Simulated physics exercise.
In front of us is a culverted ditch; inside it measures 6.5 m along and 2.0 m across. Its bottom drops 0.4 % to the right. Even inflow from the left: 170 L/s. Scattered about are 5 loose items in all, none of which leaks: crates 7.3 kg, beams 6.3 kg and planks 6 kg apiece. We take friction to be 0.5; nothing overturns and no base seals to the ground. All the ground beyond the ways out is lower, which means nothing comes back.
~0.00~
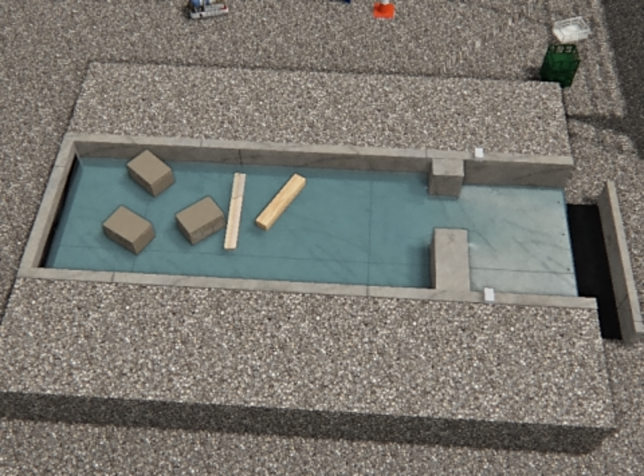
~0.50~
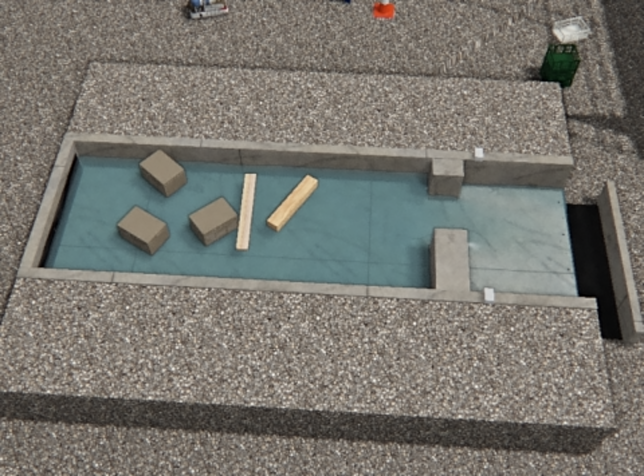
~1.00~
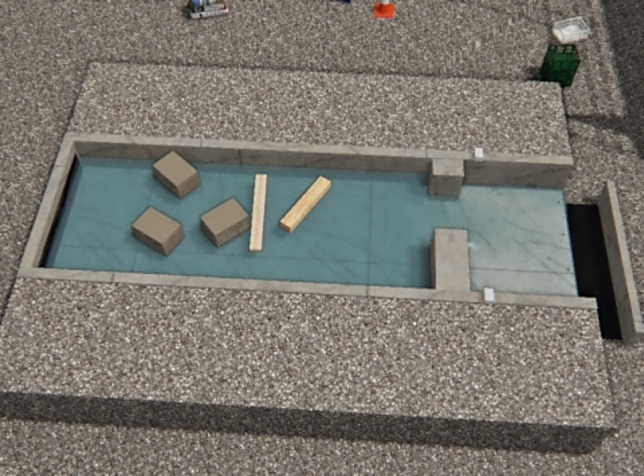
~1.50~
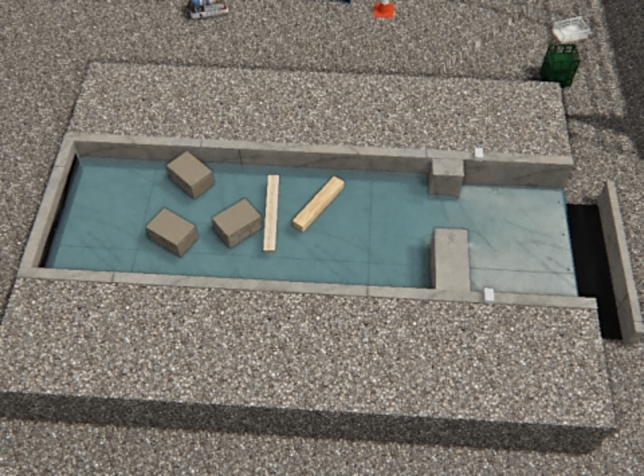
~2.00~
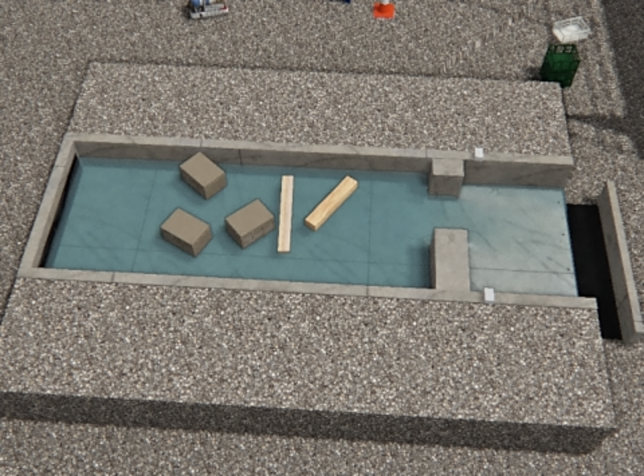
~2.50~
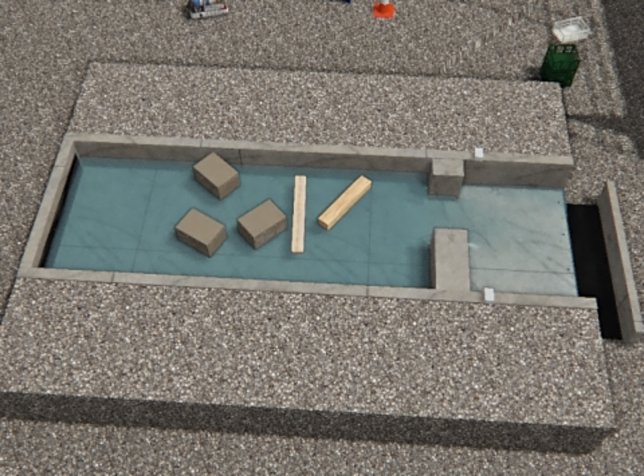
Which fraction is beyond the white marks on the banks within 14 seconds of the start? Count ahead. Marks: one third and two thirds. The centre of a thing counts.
Most likely a third is not reached.
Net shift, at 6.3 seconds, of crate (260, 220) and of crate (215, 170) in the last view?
In turn they sit 200 cm and 250 cm away.
After 3.5 s 0 of 5 are over the mark; 5 afloat.
After 6.3 s 1 of 5 are over the mark; 4 afloat.
After 10.0 s 1 of 5 are over the mark; 4 afloat.
After 14.0 s 1 of 5 are over the mark; 4 afloat.
